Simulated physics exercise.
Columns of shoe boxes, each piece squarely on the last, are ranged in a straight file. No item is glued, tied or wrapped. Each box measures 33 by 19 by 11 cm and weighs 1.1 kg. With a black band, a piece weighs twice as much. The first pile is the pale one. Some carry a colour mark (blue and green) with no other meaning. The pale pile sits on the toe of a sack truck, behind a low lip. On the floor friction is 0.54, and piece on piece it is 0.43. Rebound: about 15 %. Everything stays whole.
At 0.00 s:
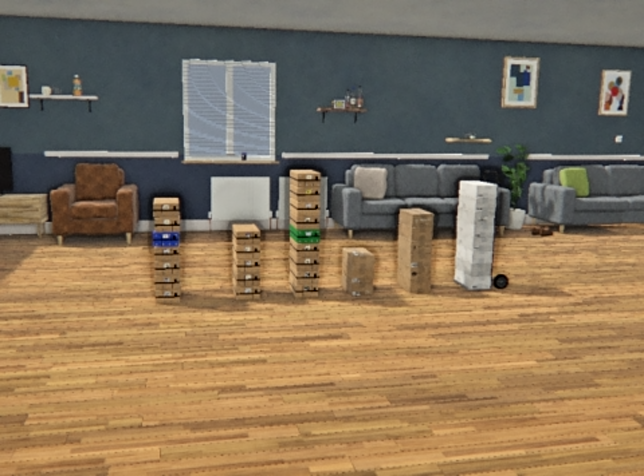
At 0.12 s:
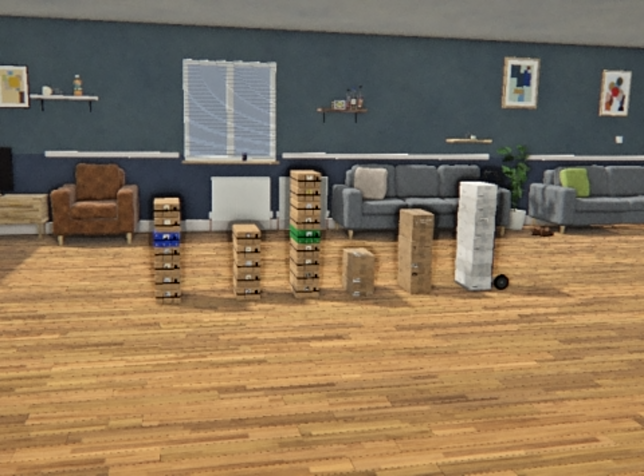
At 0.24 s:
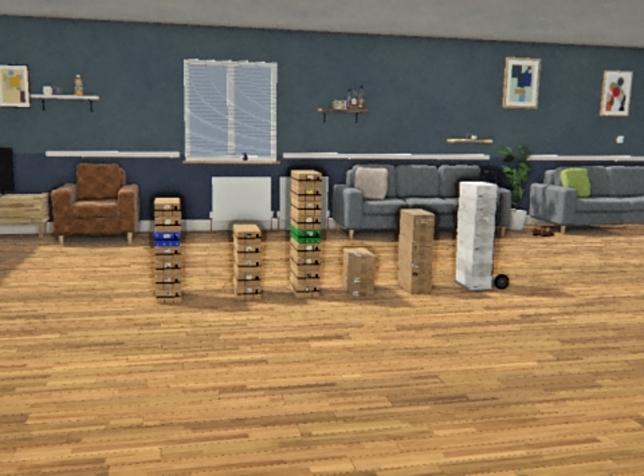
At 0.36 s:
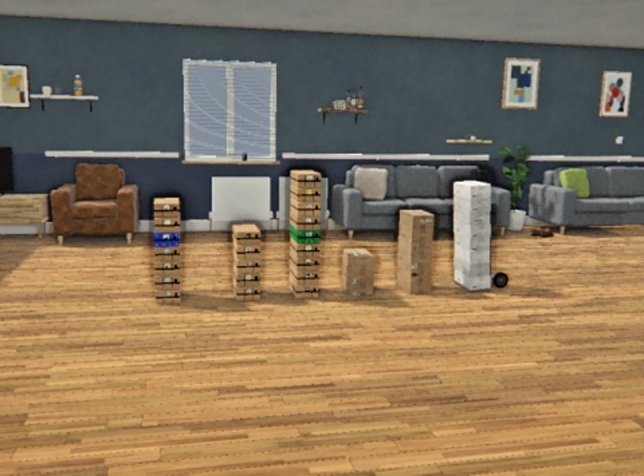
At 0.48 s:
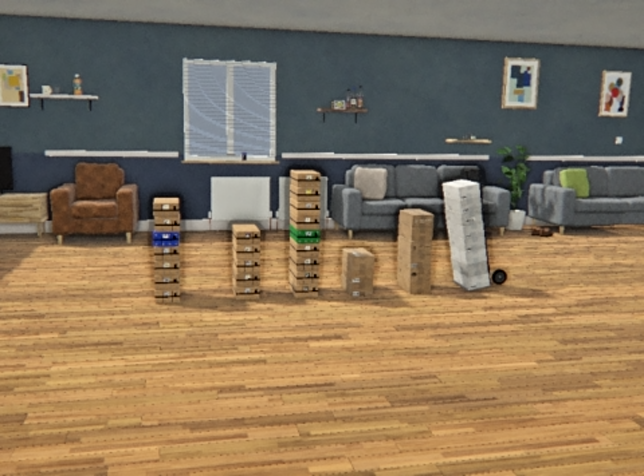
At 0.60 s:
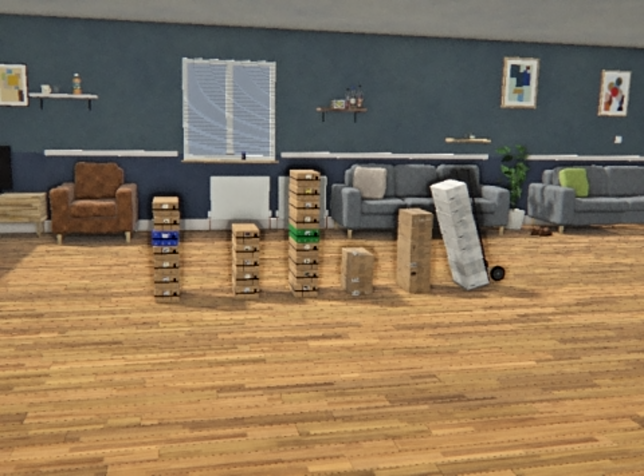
White stack of boxes on a sack truck standing still, then leaning left toward a row of brown stacks in a living room.
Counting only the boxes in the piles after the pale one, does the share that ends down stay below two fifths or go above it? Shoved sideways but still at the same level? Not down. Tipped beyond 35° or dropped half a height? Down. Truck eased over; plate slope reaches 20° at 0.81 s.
It stays below two fifths.
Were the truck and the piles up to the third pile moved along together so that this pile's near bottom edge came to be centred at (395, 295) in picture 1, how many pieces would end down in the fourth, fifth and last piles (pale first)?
Fourth 0, fifth 0, last 0.
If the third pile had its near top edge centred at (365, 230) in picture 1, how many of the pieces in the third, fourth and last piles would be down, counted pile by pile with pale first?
Result: Third pile 0, fourth pile 0, last pile 0.
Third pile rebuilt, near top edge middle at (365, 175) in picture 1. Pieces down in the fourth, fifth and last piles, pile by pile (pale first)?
Down by pile: Fourth 9, fifth 4, last 6.
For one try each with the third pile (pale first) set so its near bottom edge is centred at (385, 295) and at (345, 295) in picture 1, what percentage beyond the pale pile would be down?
Near 10 per cent the first time, near 20 per cent the second.
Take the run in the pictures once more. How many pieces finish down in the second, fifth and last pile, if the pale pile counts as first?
Pieces per pile: Second: 5; fifth: 0; last: 0.
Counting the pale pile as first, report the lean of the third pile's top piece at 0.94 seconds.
About 0°.
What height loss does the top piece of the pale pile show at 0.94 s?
10 cm.
After 0.94 s, 8 of the pale pile down; none of the 30 other boxes down, 5 disturbed.
After 1.32 s, 8 of the pale pile down; 5 of the 30 other boxes down.
In the end (2.2 s), 8 of the pale pile down; 5 of the 30 other boxes down; green box unmoved; blue box unmoved. That is 17 per cent. From the last view, middles, green box near (304, 233), blue box near (166, 235).
